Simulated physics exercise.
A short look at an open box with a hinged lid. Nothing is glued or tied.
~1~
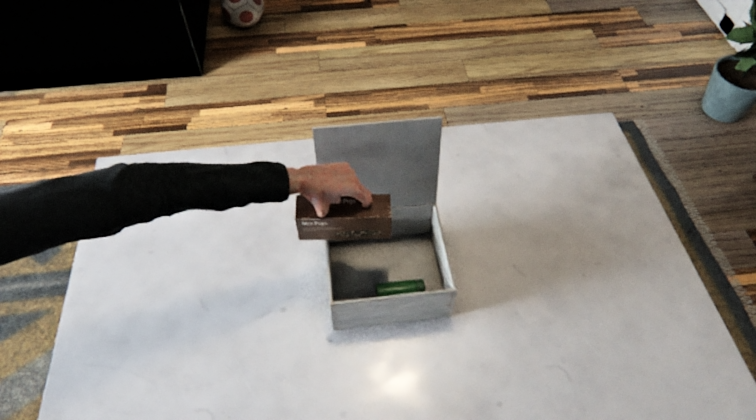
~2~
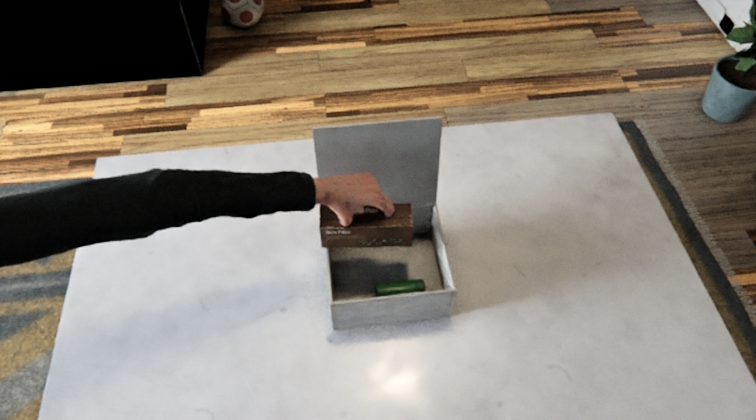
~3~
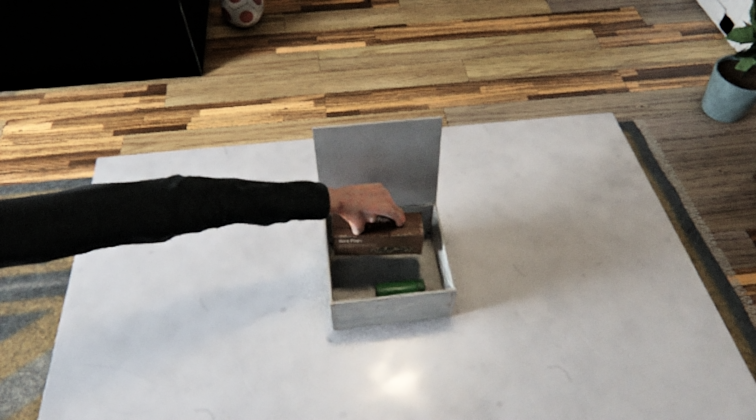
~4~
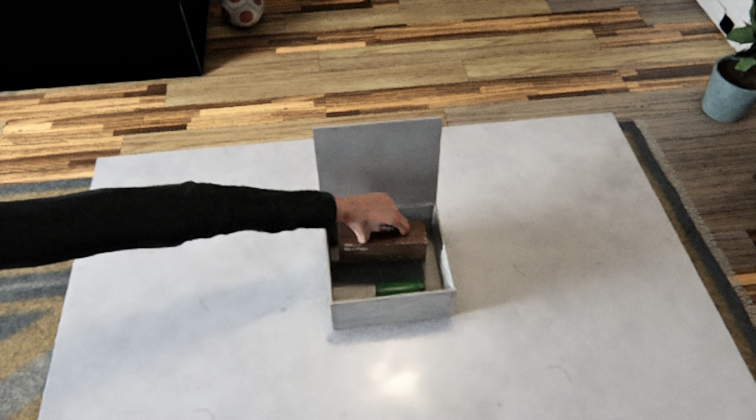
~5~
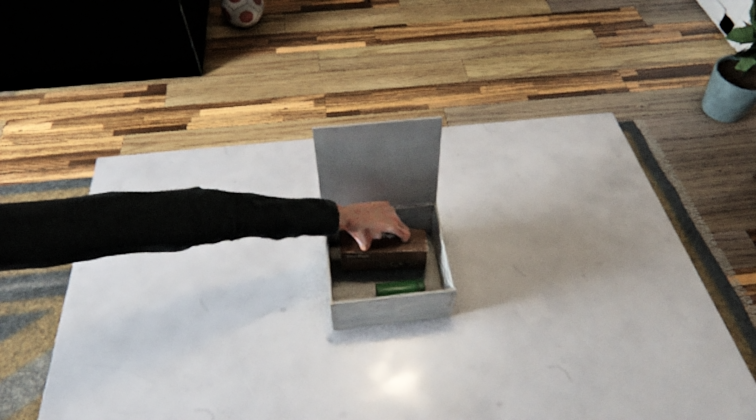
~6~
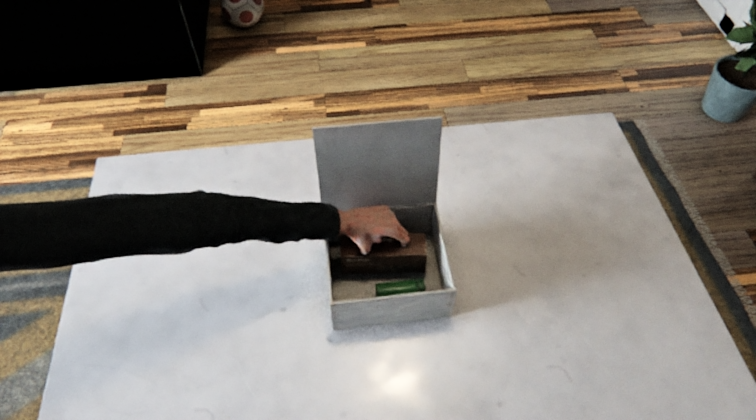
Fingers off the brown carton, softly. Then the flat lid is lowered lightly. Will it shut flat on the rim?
The lid sits on the rim.
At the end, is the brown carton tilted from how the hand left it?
It keeps its pose.
Then, 1.30 s on from there, lid 88° above the rim.
Then, 1.70 s on from there, lid 54° above the rim.
Then, 1.90 s on from there, lid 20° above the rim.
Then, 2.00 s on from there, lid shut.
In the end, lid shut; both unmoved. At the end, from the last picture's camera, brown carton near (383, 254).
